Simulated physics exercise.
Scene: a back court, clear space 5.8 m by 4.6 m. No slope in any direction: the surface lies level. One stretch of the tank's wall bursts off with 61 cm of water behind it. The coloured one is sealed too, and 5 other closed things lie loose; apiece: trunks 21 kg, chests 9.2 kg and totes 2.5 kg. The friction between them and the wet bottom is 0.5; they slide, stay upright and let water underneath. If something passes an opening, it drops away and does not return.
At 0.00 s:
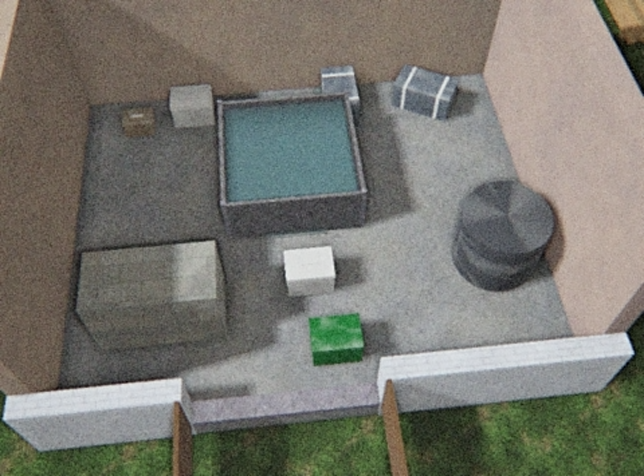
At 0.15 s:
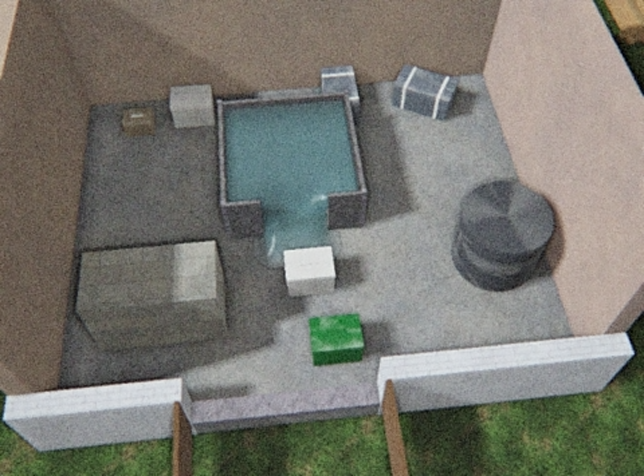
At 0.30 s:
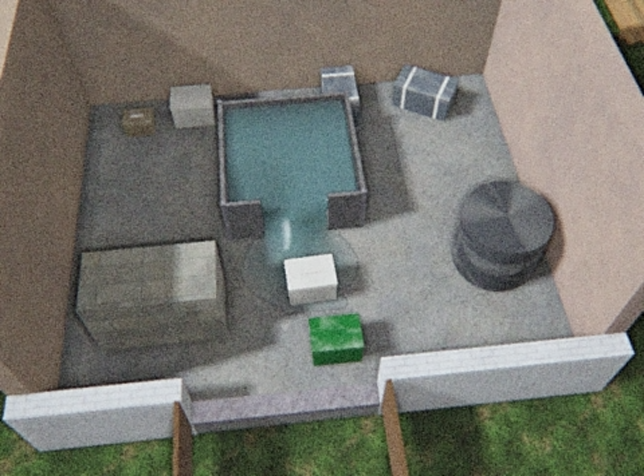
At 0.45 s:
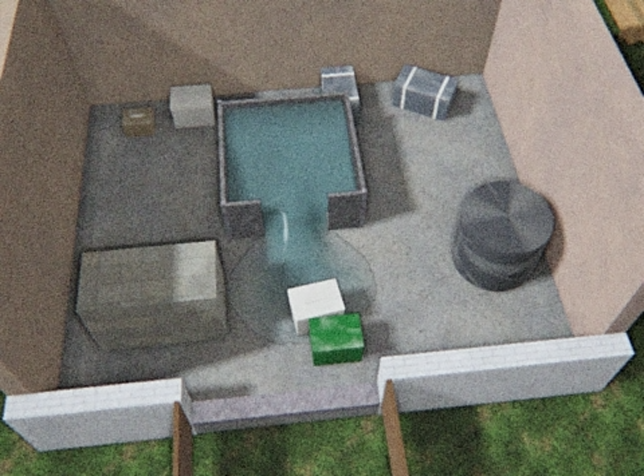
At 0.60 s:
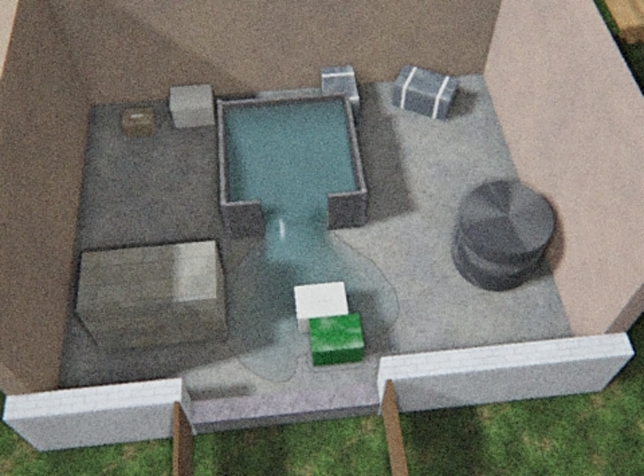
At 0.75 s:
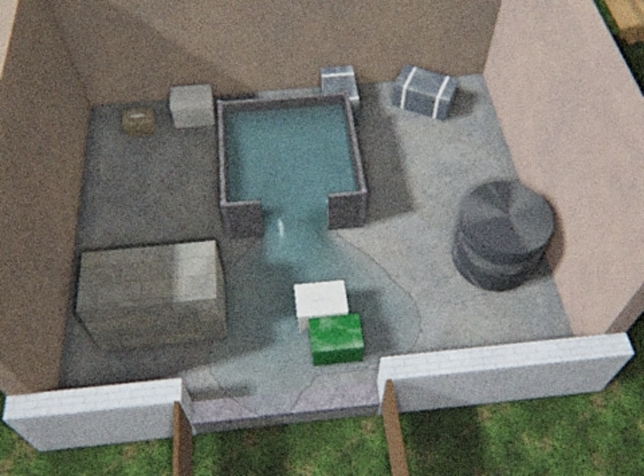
The clip shows a walled yard with a square water tank, whose front wall opens and lets water spread across the floor, pushing a white box forward against a green one while the other objects stay put.
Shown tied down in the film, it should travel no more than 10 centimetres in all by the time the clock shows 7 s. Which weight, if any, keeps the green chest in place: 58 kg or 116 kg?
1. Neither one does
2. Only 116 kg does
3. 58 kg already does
2, only 116 kg does.
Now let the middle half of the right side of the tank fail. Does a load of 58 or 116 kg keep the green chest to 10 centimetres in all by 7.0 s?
Under that change, the lighter pick does it.
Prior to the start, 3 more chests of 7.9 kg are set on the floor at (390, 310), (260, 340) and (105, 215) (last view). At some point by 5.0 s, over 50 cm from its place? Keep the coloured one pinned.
First one went beyond, second went beyond, third stayed within.
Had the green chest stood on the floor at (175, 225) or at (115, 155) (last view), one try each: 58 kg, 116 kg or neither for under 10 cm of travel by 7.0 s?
In turn: The lighter suffices; the lighter suffices.
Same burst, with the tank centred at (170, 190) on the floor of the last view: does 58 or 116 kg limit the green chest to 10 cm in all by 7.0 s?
Then the lighter mass suffices.
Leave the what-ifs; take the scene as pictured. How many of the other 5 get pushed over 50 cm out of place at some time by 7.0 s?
The count comes to 1.
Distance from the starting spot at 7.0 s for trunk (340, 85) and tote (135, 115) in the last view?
0 cm and 0 cm.
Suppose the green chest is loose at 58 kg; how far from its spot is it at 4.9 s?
About 50 cm.
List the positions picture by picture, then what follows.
The green chest at (336, 332), on the bottom; 2.5 m2 under water; 0 of 6 have shifted, in the first frame.
The green chest at (336, 332) rests on the ground; water covers 3.0 m2; 0 of 6 have shifted, in the second frame.
The green chest at (336, 332), on the bottom; 3.5 m2 under water; 1 of 6 have shifted, in the third frame.
The green chest at (336, 332), on the bottom; 4.3 m2 under water; 1 of 6 have shifted, in the fourth frame.
The green chest at (336, 332) rests on the ground; water covers 5.1 m2; 1 of 6 have shifted, in the fifth frame.
The green chest at (336, 332) rests on the ground; 6.0 m2 under water; 1 of 6 have shifted, in the sixth frame.
After 1.4 s the green chest would be 29 cm from its start with 58 kg and 1 cm from its start with 116 kg; 10 cm of water round it then.
After 3.1 s the green chest would be 54 cm from its start with 58 kg and 1 cm from its start with 116 kg; 7 cm of water round it then.
After 4.9 s the green chest would be 54 cm from its start with 58 kg and 1 cm from its start with 116 kg; 5 cm of water round it then.
After 7.0 s the green chest would be 54 cm from its start with 58 kg and 1 cm from its start with 116 kg; 6 cm of water round it then.
